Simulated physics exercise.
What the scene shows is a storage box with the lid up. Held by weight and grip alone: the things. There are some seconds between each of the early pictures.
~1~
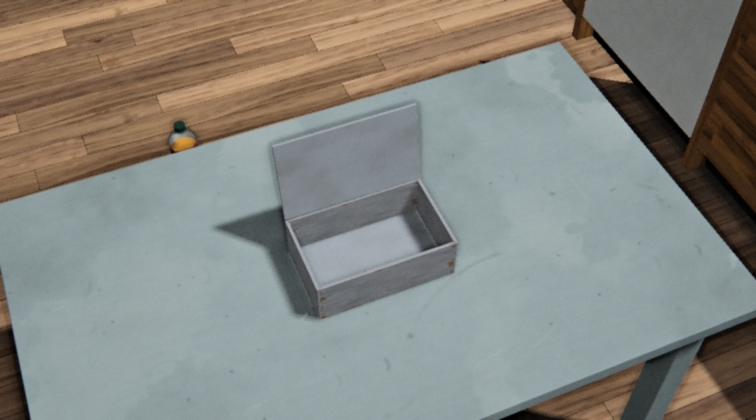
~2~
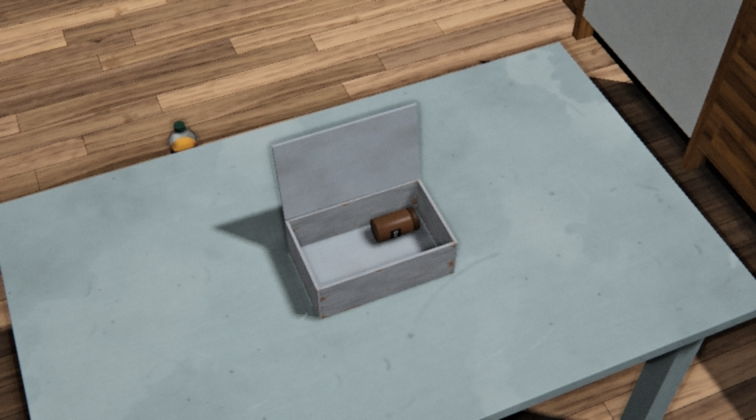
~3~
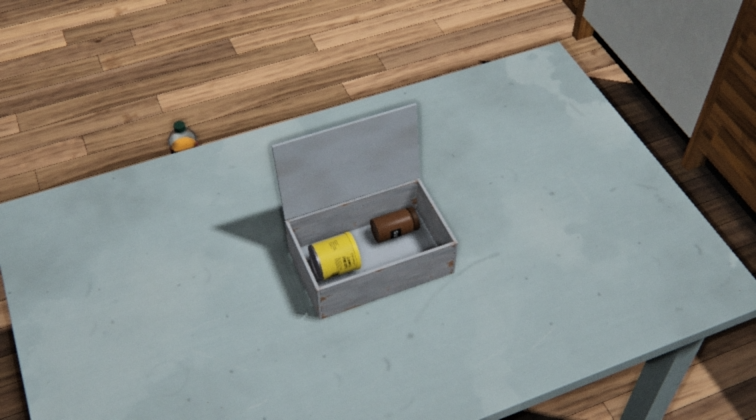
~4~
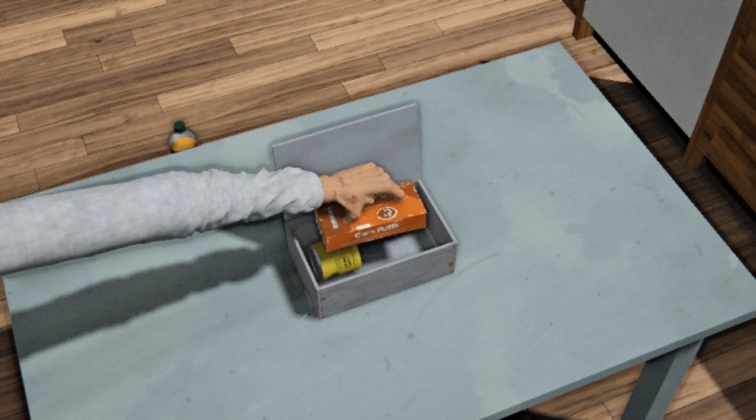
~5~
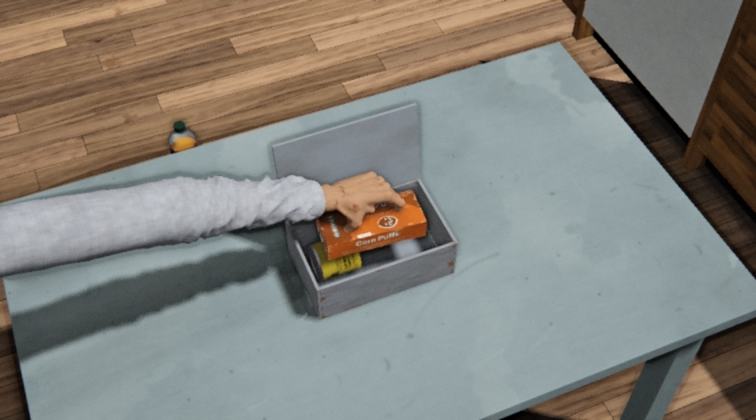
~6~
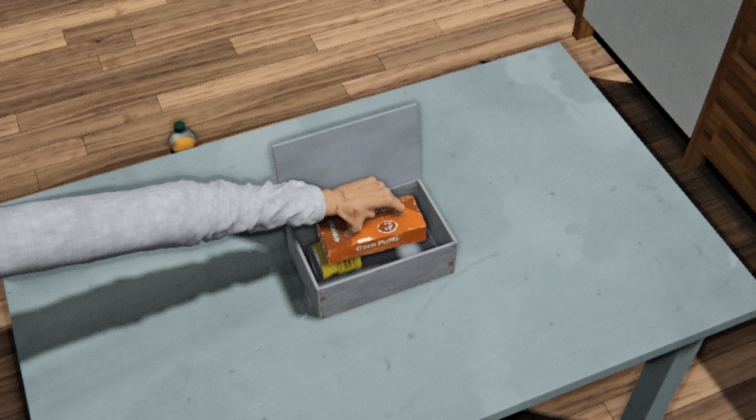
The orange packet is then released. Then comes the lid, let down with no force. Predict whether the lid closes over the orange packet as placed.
Most likely there will be no gap under the lid.
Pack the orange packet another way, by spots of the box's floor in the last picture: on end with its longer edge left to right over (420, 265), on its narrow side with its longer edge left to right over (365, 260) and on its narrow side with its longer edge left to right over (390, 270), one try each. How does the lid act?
In order: Lid stays open, lid stays open, lid shuts.
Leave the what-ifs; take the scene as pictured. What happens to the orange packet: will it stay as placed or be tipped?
As it turns out, the orange packet changes its angle.
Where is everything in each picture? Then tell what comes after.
The last thing is not in view yet, in the first frame.
The last thing is not in view yet; brown shaker (395, 225), in the second frame.
The last thing is not in view yet; brown shaker (395, 225), in the third frame.
Coming down; orange packet (370, 216), in the fourth frame.
Coming down; orange packet (371, 224), in the fifth frame.
Put in, still held; orange packet (371, 229), in the sixth frame.
Then, 1.10 s after the last picture, lid starting down; orange packet on its side near (372, 272); yellow tin rolled a little.
Then, 1.80 s after the last picture, lid 35° above the rim; orange packet on its side near (372, 272); yellow tin rolled a little.
At rest, lid shut; tipped over in the box, orange packet; the other 2 in place. Seen from the same camera at the end, orange packet near (372, 272).
